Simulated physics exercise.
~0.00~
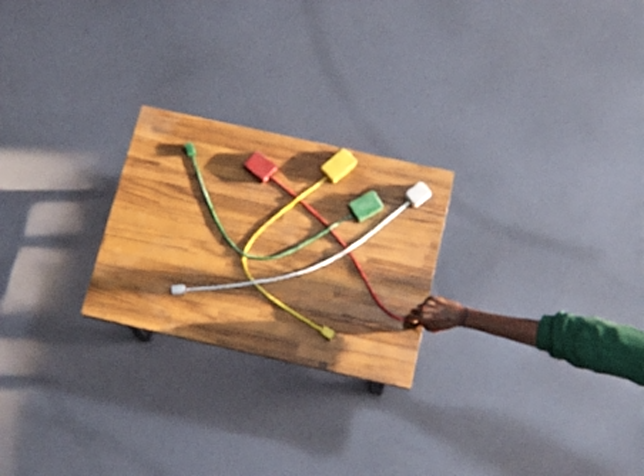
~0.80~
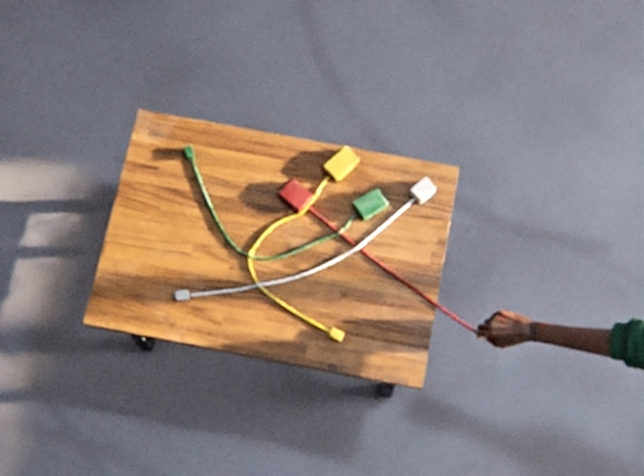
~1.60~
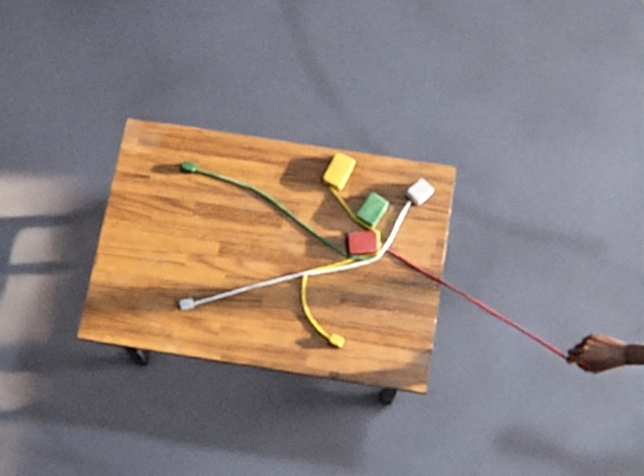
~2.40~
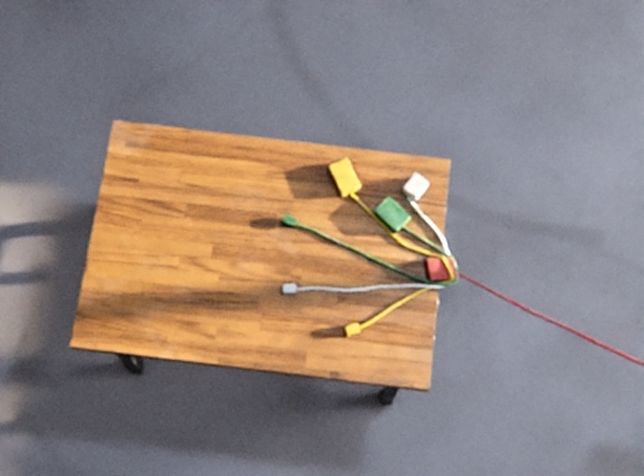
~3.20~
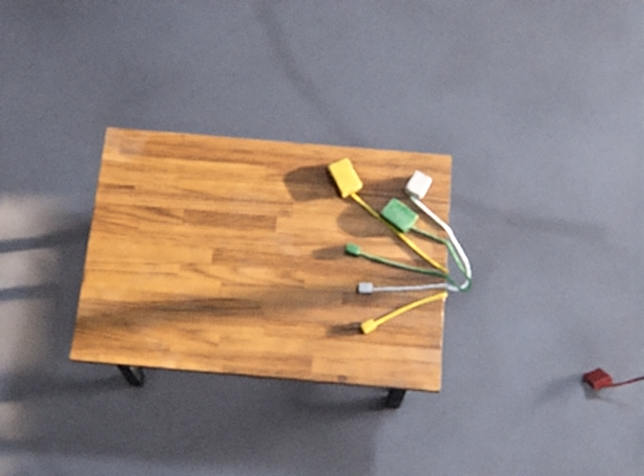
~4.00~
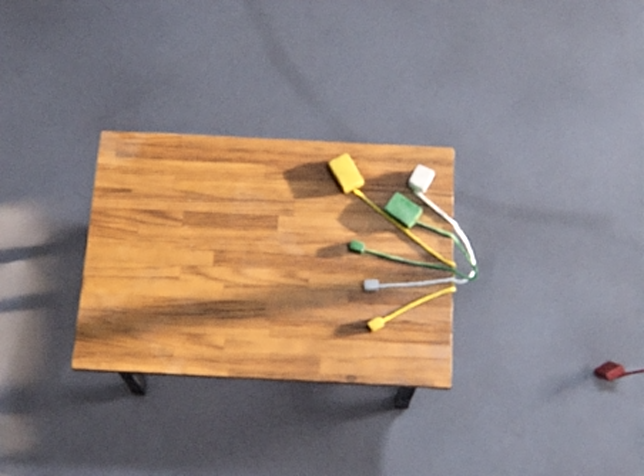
A hand in a green sleeve pulls a red lead off the right side of a wooden table, seen from high above on a grey floor. Yellow, green and white leads with block chargers lie crossed with it, their chargers towards the upper right. As the red charger slides right and towards the near side, it catches the other leads and drags their plug ends rightwards, while the green charger shifts slightly. The red charger leaves the table and ends on the right, beyond the edge. The other three chargers remain on top, their cables bunched and looping over the right edge.
